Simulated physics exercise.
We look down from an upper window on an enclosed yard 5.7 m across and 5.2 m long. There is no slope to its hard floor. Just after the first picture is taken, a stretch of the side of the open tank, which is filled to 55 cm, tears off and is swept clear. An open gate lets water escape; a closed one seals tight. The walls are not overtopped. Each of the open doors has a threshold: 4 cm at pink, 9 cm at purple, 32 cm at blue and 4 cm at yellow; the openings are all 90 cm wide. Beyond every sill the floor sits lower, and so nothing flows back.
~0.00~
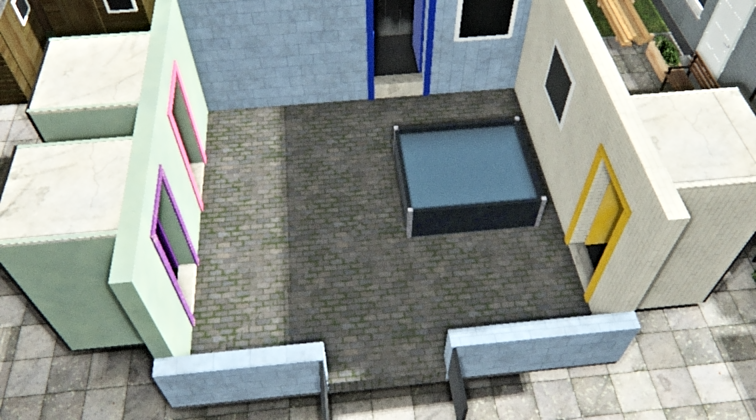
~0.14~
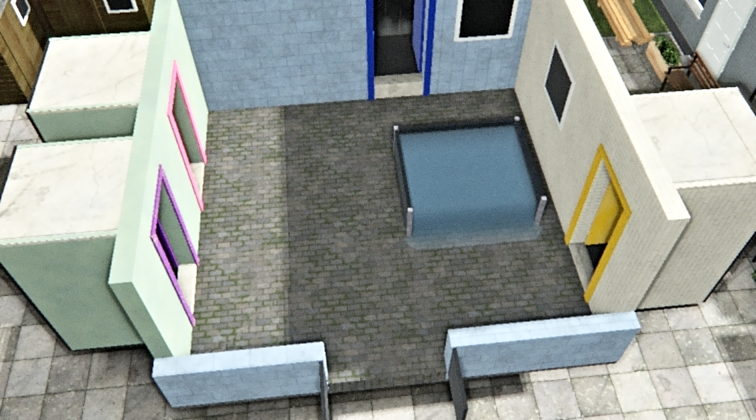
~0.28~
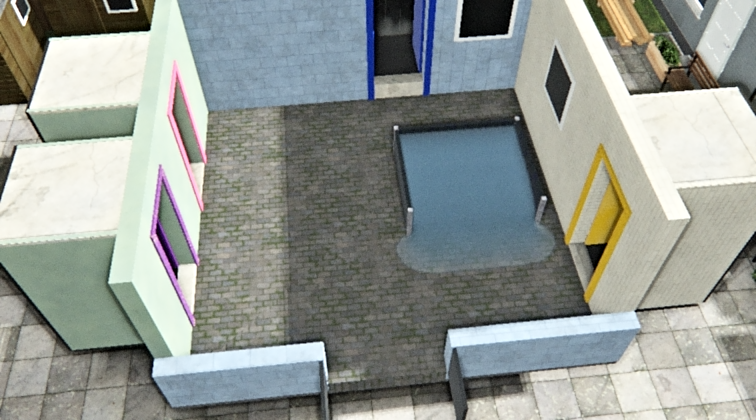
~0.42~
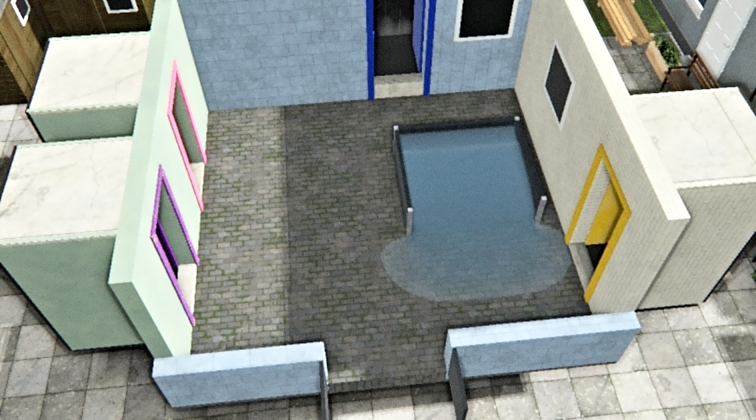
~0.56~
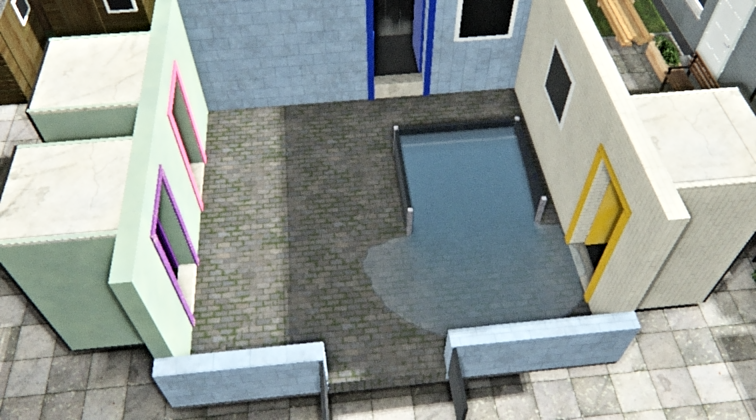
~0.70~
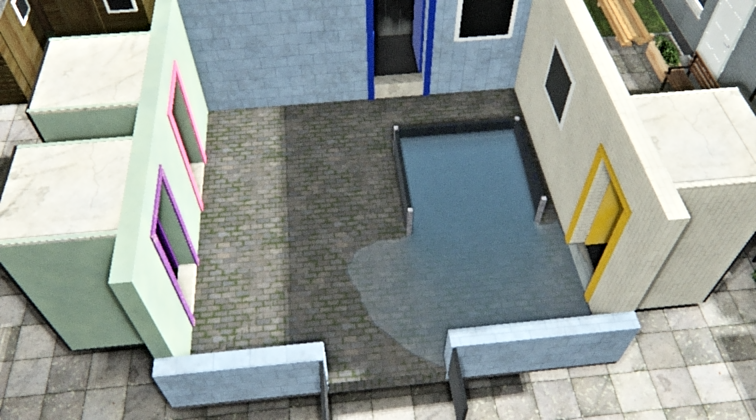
At first, still water fills an open tank on the right of a paved yard enclosed by green, blue and cream walls. Then the tank's near side is gone and water pours out across the floor, fanning toward the viewer and leftward, until it reaches the low blue front wall and the yellow-framed doorway.
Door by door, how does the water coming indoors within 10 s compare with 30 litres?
The pink door lets in no more than that; the purple door lets in no more than that; the blue door lets in no more than that; the yellow door lets in more than that.
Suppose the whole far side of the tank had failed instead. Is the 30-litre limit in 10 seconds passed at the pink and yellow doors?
Pink goes beyond, yellow stays inside, judged against that limit.
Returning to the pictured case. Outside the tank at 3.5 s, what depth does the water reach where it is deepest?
About 18 cm.
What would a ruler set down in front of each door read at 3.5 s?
In centimetres - pink: 0, purple: 3, blue: 0, yellow: 15.
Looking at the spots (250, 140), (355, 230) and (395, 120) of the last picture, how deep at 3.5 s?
First spot near 0 cm, second near 0 cm, third near 0 cm.
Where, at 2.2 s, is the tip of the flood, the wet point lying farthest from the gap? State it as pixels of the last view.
I'd mark it close to (257, 373).
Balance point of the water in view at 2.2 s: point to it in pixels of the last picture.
Its balance point sits around (483, 268).
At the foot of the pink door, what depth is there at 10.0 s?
Roughly 3.0 centimetres.
After 1.4 s water covers 25 % of the floor and is deepest (40 cm) near (584, 340); pink door not reached, purple door not reached, blue door not reached, yellow door 10 cm at the sill, 12 L in.
After 2.2 s water covers 30 % of the floor and is deepest (32 cm) near (584, 340); pink door not reached, purple door not reached, blue door not reached, yellow door 18 cm at the sill, 49 L in.
After 3.5 s water covers 40 % of the floor and is deepest (18 cm) near (189, 380); pink door not reached, purple door not reached, blue door not reached, yellow door 15 cm at the sill, 146 L in.
After 6.0 s water covers 65 % of the floor and is deepest (10 cm) near (189, 380); pink door 4 cm at the sill, 0 L in, purple door 9 cm at the sill, 3 L in, blue door 2 cm at the sill, 0 L in, yellow door 7 cm at the sill, 209 L in.
After 10.0 s water covers 90 % of the floor and is deepest (6 cm) near (207, 138); pink door 3 cm at the sill, 0 L in, purple door 4 cm at the sill, 4 L in, blue door 3 cm at the sill, 0 L in, yellow door 5 cm at the sill, 216 L in.
